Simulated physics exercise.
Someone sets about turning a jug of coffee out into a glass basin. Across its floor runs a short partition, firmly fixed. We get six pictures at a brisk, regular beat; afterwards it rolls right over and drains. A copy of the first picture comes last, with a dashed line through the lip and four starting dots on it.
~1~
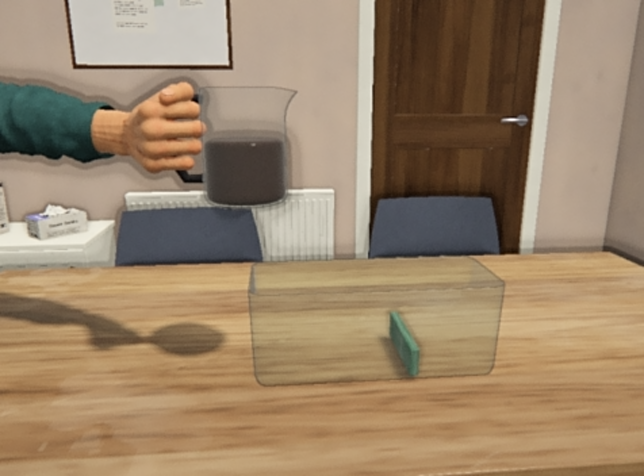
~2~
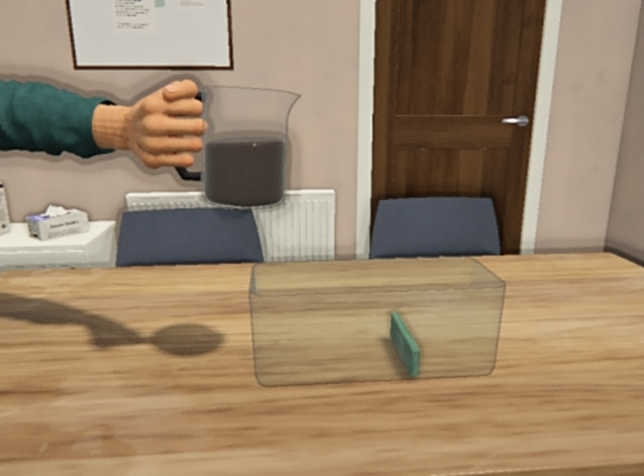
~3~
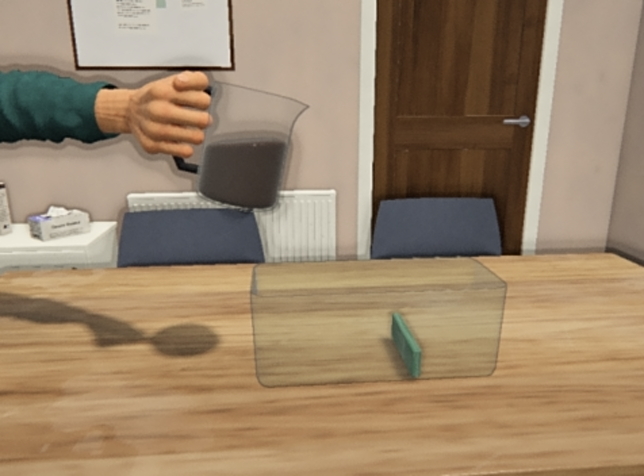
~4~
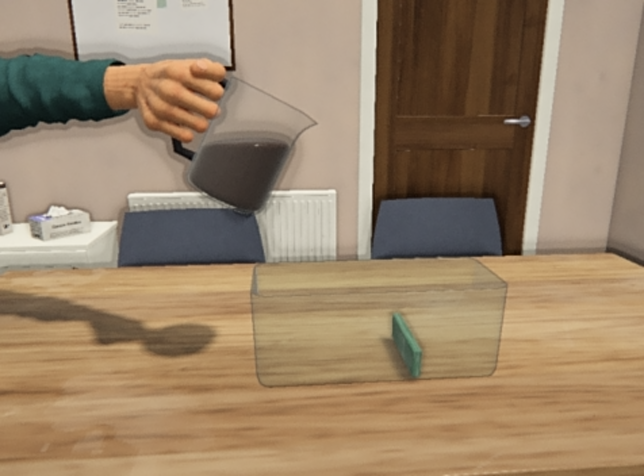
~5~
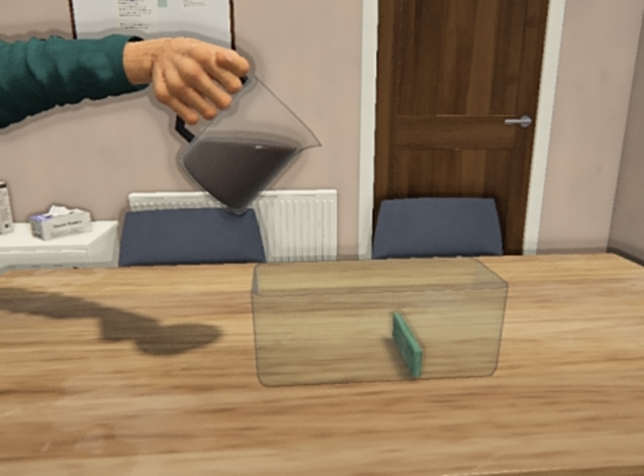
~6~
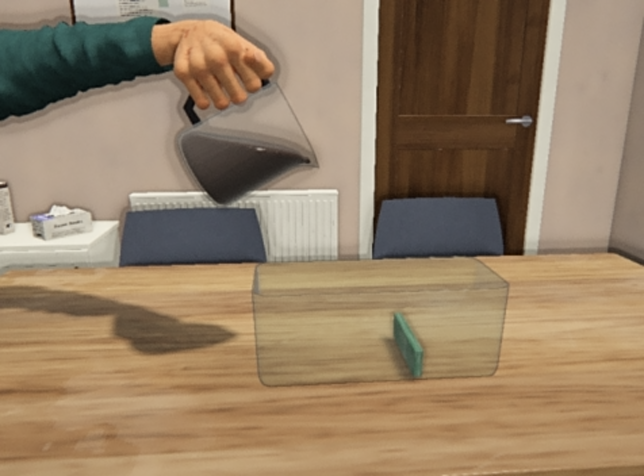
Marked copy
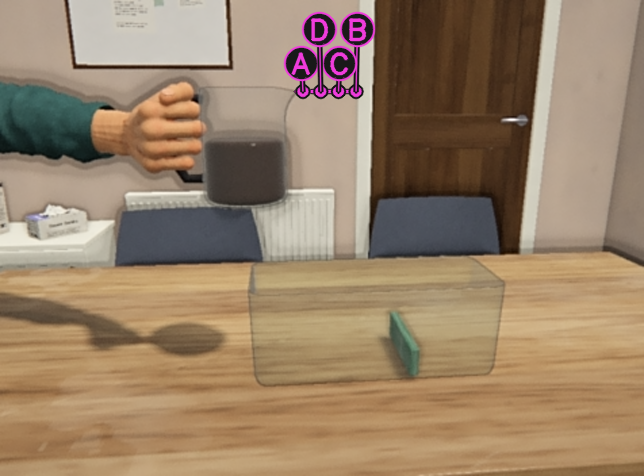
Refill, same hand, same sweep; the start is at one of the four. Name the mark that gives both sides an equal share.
Choose C.
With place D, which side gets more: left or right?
The left side.
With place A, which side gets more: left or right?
The left one.
On the marked copy, A at (302, 91); B at (356, 91); C at (338, 91); D at (320, 91).
With A, about 87 % ends left of the wall and 8 % right of it; 4 % is lost outside.
With B, about 24 % ends left of the wall and 74 % right of it.
With C, about 54 % ends left of the wall and 43 % right of it; 3 % is lost outside.
With D, about 77 % ends left of the wall and 18 % right of it; 5 % is lost outside.
